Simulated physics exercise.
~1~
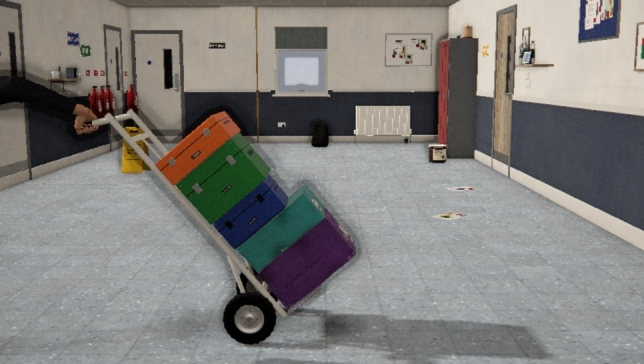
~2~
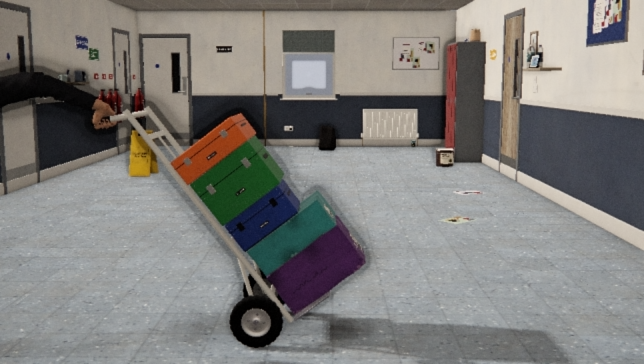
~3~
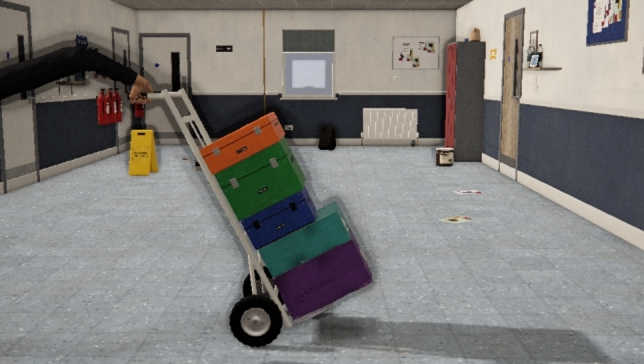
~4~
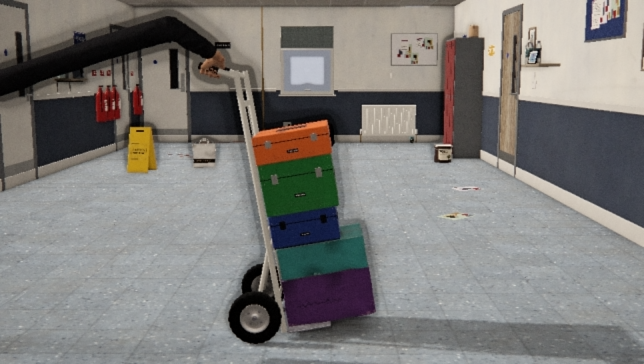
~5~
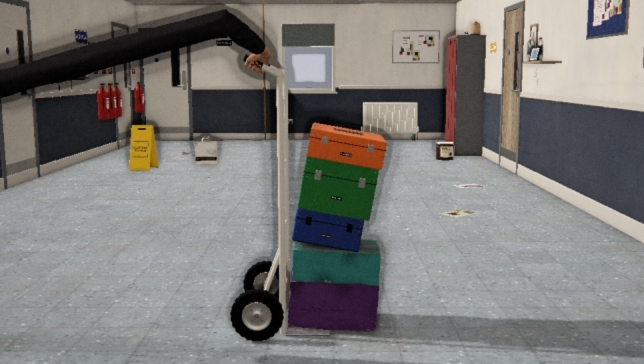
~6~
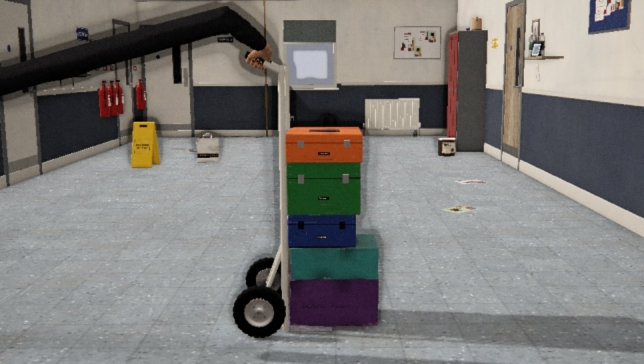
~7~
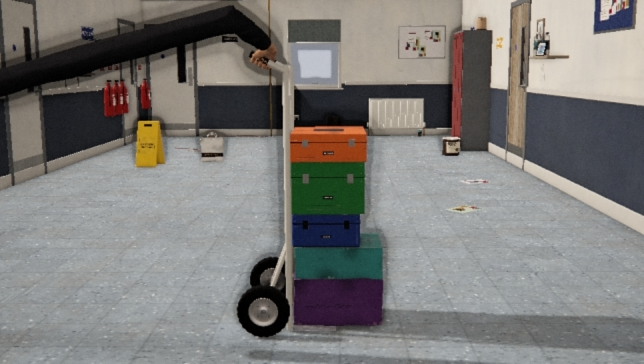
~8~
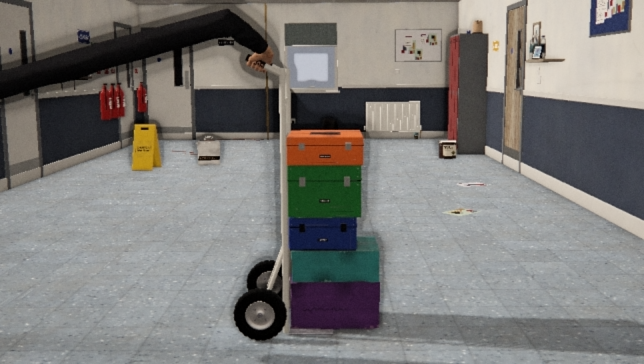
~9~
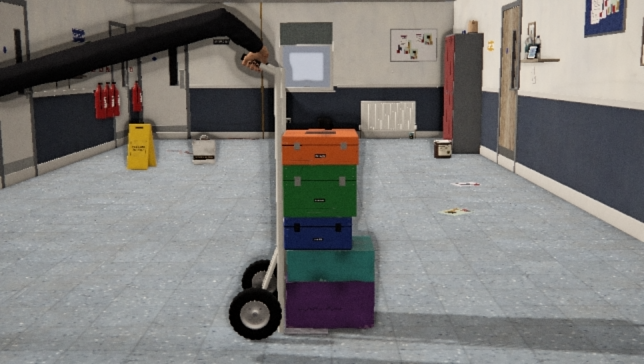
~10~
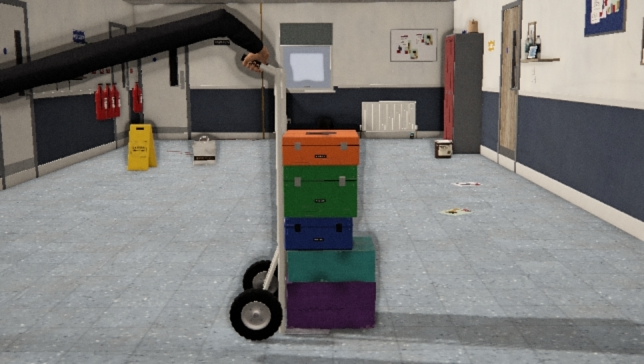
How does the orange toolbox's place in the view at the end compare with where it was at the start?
It ends up clearly farther to the right than where it began, at about the same height. It now sits level on top of the upright stack instead of leaning back to the left.
